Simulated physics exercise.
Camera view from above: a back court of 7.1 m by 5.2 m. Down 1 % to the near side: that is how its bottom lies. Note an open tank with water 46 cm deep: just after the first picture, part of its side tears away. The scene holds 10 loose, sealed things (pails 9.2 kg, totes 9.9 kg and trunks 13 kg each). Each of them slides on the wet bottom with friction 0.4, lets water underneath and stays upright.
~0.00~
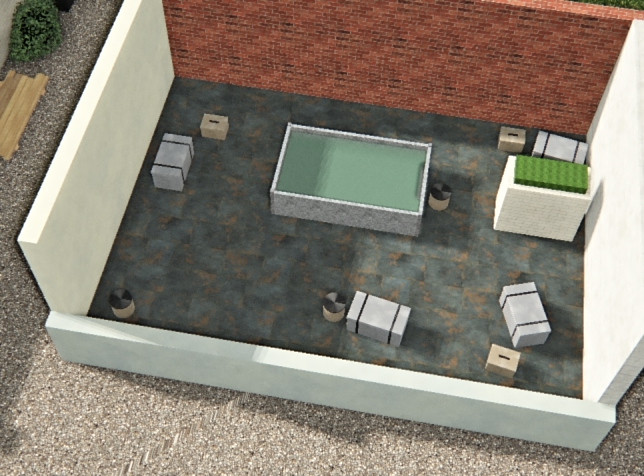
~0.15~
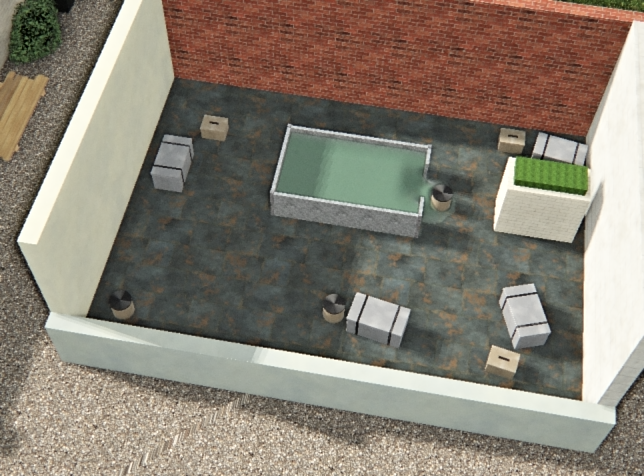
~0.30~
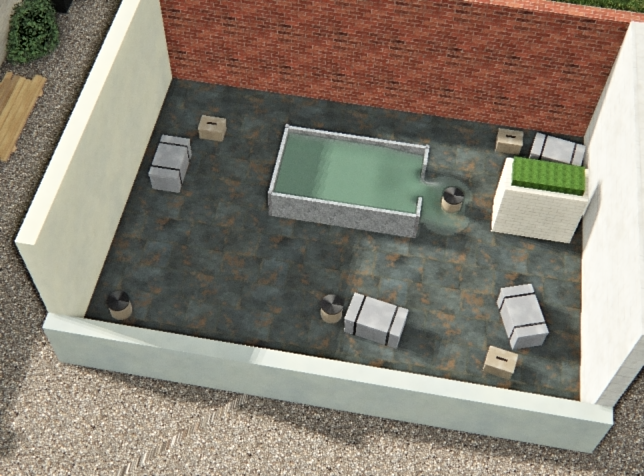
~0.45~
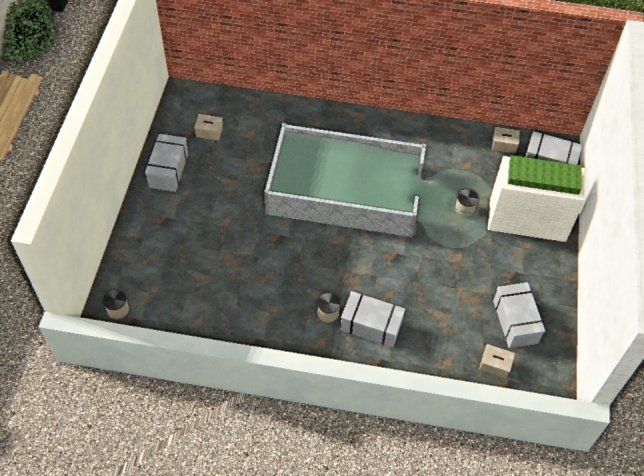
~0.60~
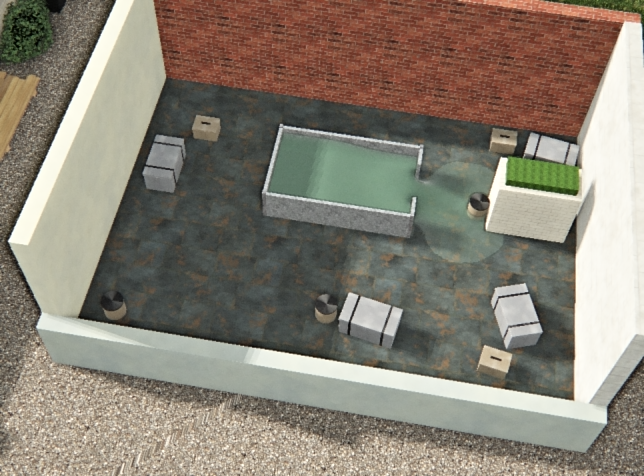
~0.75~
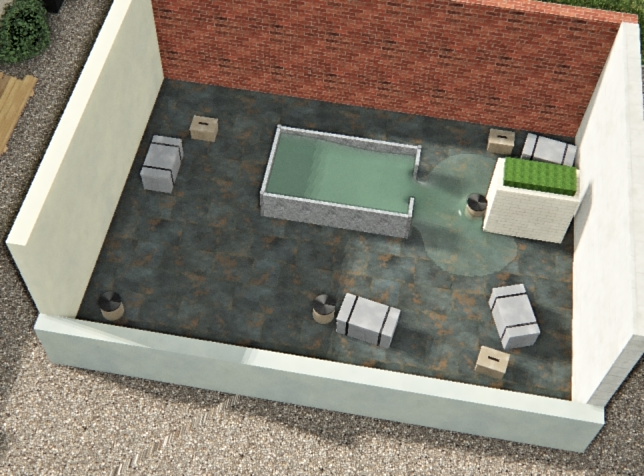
Water spreading from the right side of a raised stone tank in a walled courtyard, pushing a round pail rightward to a planter.
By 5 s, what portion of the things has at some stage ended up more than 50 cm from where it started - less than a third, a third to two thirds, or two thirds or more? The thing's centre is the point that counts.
A third to two thirds.
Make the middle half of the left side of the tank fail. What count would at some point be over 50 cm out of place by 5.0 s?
Then the count would be 3.
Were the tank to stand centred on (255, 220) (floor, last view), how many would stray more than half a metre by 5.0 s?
Count: 3.
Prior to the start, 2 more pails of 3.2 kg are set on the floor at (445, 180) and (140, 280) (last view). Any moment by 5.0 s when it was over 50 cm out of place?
In the order asked they come out beyond the limit, inside the limit.
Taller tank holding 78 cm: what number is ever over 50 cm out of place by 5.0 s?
Count: 5.
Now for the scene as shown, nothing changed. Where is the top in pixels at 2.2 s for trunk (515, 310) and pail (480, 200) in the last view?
First near (524, 337), second near (482, 249).
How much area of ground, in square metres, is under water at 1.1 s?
My estimate is roughly 8.0 m2.
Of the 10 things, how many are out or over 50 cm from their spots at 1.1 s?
1 in all.
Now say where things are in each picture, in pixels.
A pail at (441, 191) rests on the ground; a pail at (121, 299), on the bottom; 2.9 m2 under water; 0 of 10 have shifted, in the first frame.
A pail at (443, 193) rests on the ground; a pail at (120, 300) rests on the ground; 3.1 m2 under water; 0 of 10 have shifted, in the second frame.
A pail at (454, 195), on the bottom, 23 cm from its start; a pail at (118, 300) rests on the ground; water covers 3.5 m2; 1 of 10 have shifted, in the third frame.
A pail at (468, 197), on the bottom, 51 cm from its start; a pail at (115, 299) rests on the ground; 4.2 m2 under water; 1 of 10 have shifted, in the fourth frame.
A pail at (480, 201), on the bottom, 74 cm from its start; a pail at (112, 300) rests on the ground; 5.0 m2 under water; 1 of 10 have shifted, in the fifth frame.
A pail at (478, 202), on the bottom, 74 cm from its start; a pail at (110, 301) rests on the ground; water covers 5.9 m2; 1 of 10 have shifted, in the sixth frame.
After 1.1 s 1 of 10 are over 50 cm from their spots; 1 afloat.
After 2.2 s 1 of 10 are over 50 cm from their spots; 1 afloat.
After 3.5 s 2 of 10 are over 50 cm from their spots; 2 afloat.
After 5.0 s 4 of 10 are over 50 cm from their spots, and 4 have been at some point; 3 afloat.
